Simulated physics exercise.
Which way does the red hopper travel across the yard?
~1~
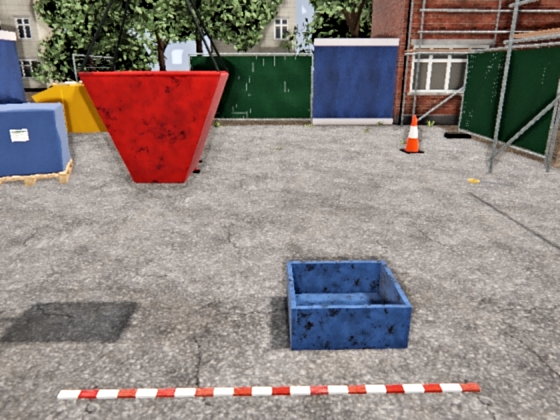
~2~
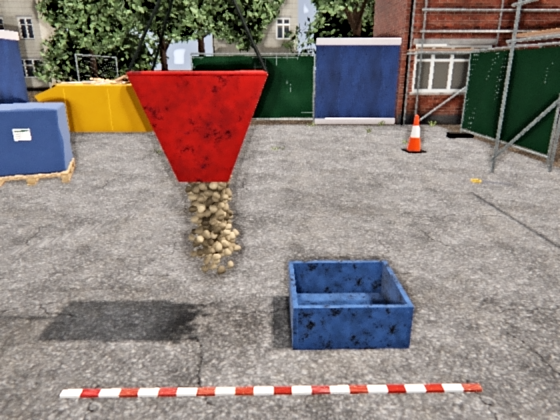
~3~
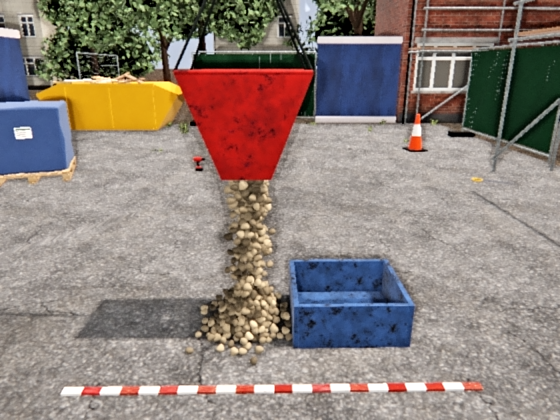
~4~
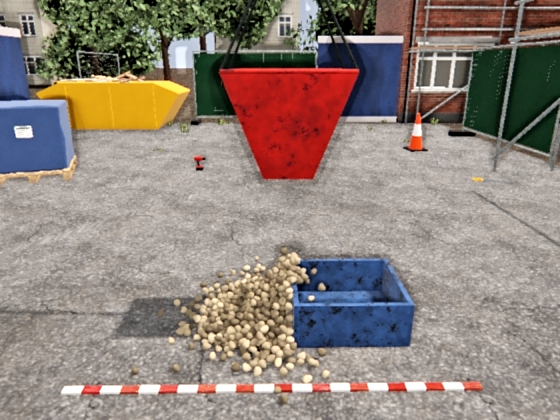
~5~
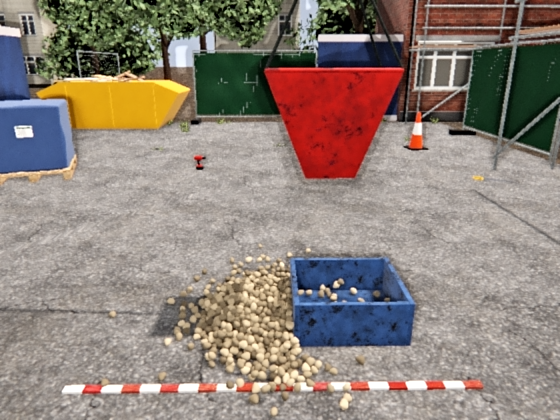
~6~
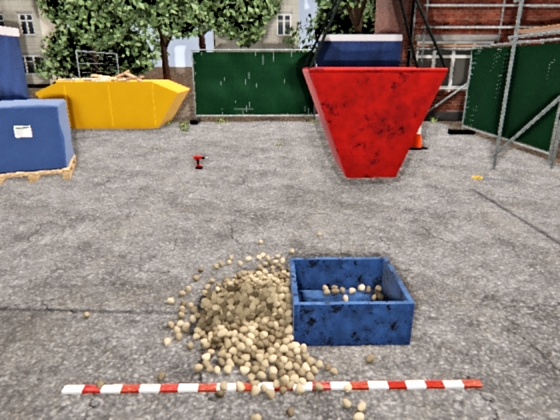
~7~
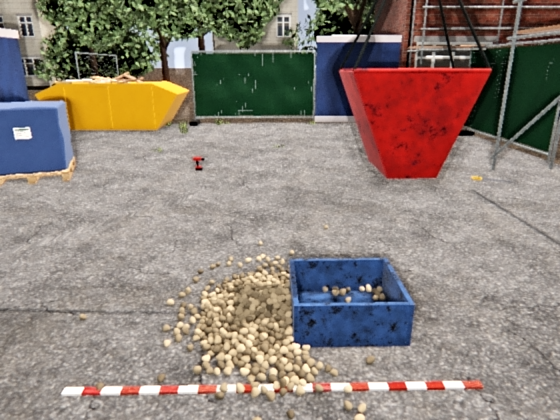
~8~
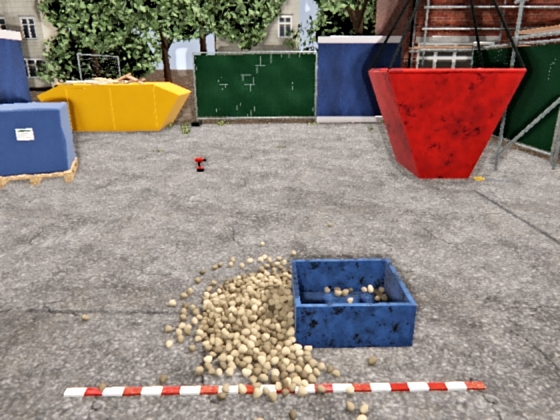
The red hopper travels to the right, passing beyond the blue bin.
